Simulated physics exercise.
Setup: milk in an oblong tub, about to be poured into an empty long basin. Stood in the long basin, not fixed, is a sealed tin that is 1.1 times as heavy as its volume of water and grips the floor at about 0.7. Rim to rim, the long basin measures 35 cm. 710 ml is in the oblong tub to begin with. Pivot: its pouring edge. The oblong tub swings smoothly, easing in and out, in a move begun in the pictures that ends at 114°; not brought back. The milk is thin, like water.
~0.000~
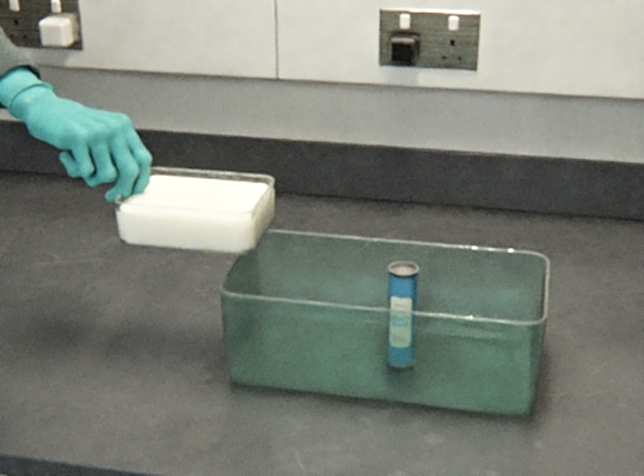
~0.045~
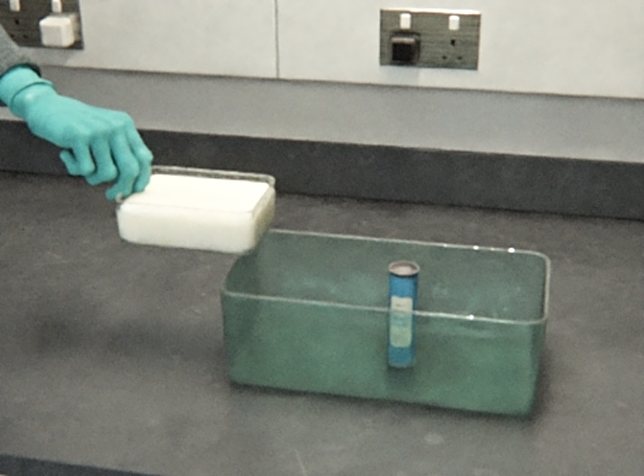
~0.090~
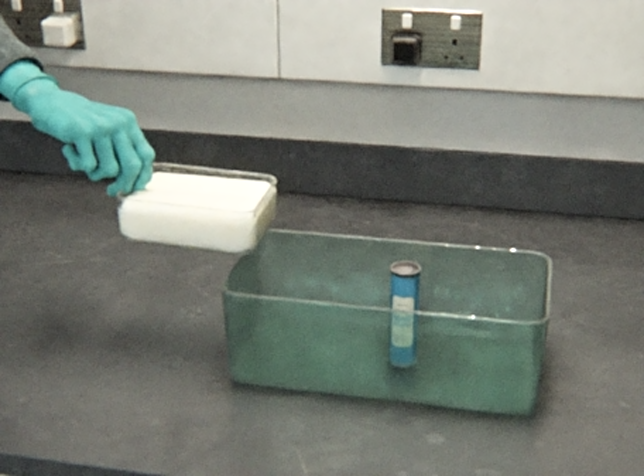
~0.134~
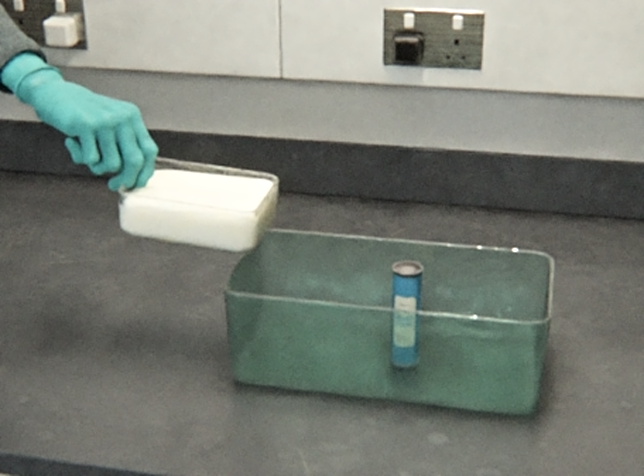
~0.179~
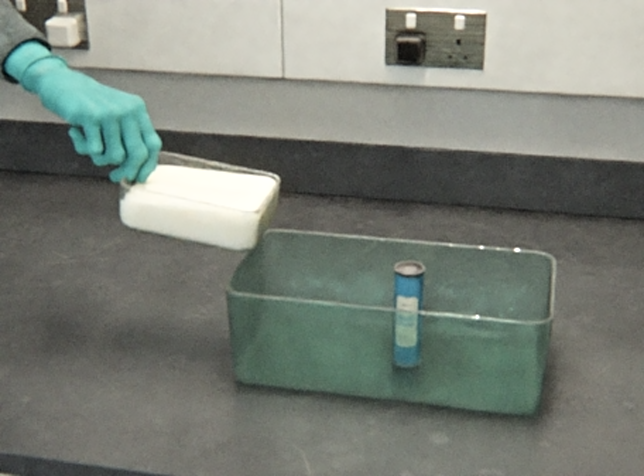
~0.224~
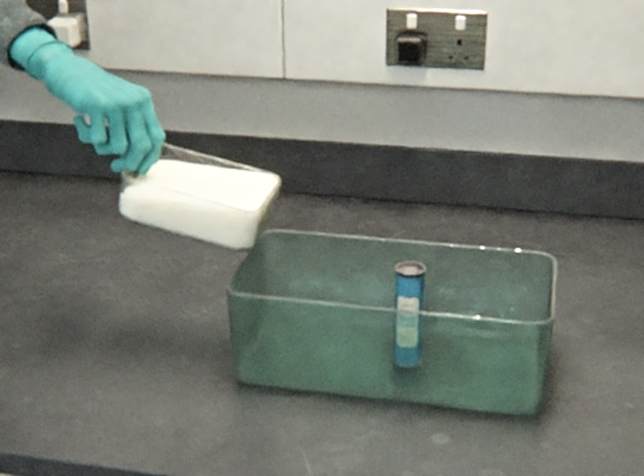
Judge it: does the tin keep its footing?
Yes: Watch, it's going to hold out.
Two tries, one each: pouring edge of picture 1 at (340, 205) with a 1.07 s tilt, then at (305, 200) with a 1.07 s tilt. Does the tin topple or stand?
Run one: It does not tip. Run two: It tumbles.
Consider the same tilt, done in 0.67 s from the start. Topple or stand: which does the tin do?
The tin tumbles.
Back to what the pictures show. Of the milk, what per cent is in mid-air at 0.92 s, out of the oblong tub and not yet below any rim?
Near 4 percent.
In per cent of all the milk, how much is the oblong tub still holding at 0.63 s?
I'd estimate some 26 % remains.
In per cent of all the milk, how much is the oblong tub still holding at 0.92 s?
2 per cent or so.
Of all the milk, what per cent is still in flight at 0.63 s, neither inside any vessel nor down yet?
Around 48 percent.
Then, 0.63 s in, the tilt is 72° and 25 per cent is still to pour; the tin stands where it began.
Then, 0.92 s in, the tilt is 109° and 2 per cent is still to pour; the tin stands where it began.
Then, 1.23 s in, the tilt is 114° and 0 per cent is still to pour; the tin stands where it began.
Then, 1.57 s in, the tilt is 114° and 0 per cent is still to pour; the tin stands where it began.
Finally, the tin stands where it began.
